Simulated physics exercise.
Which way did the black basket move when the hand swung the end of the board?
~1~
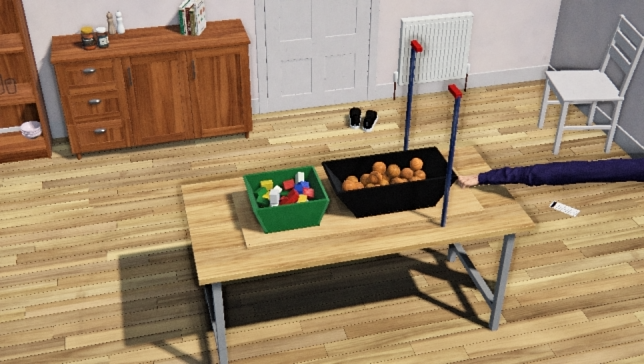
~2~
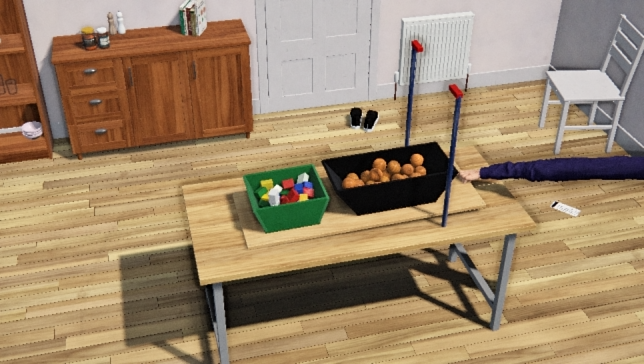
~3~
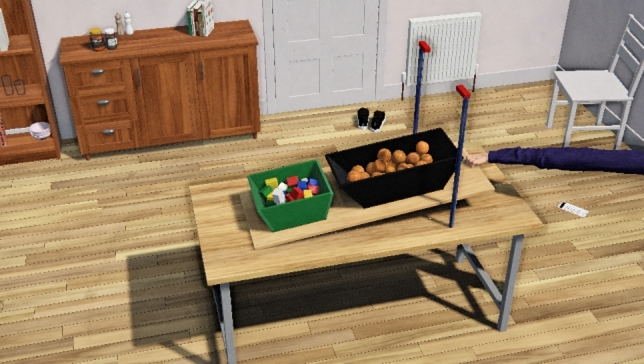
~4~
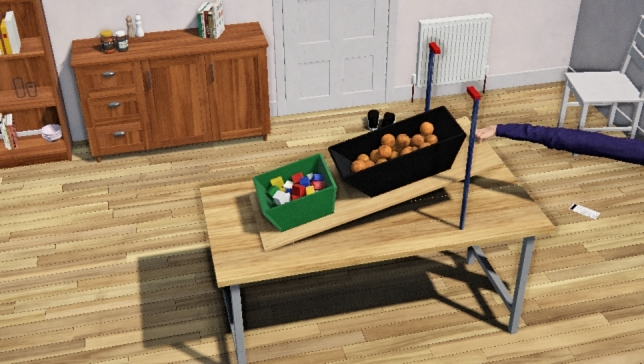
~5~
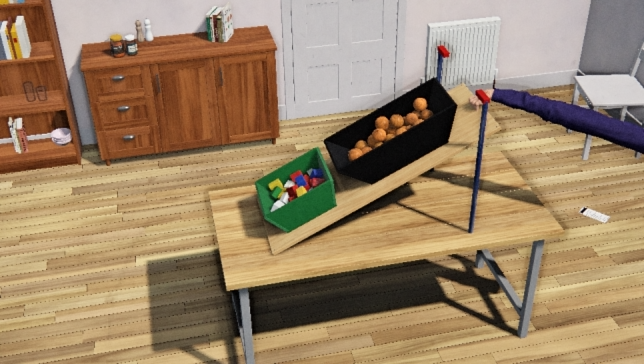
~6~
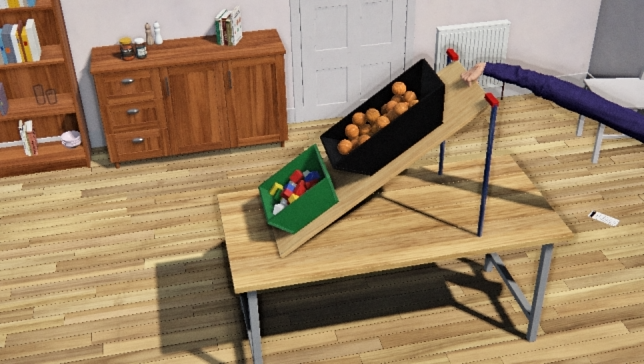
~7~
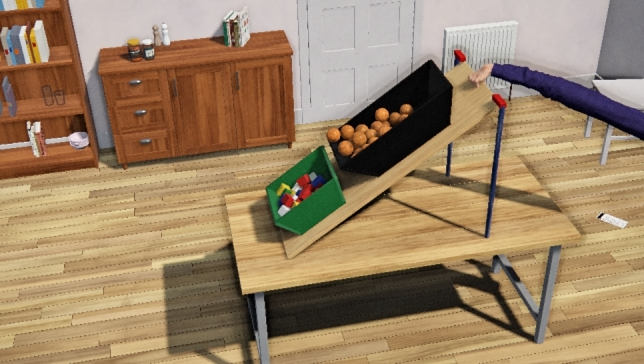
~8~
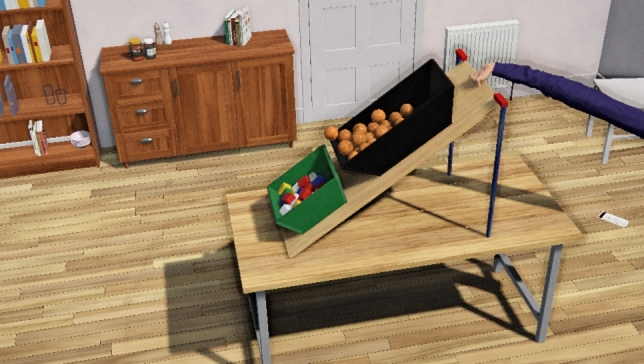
The black basket moved up, tilting along with the board as its right end rose.
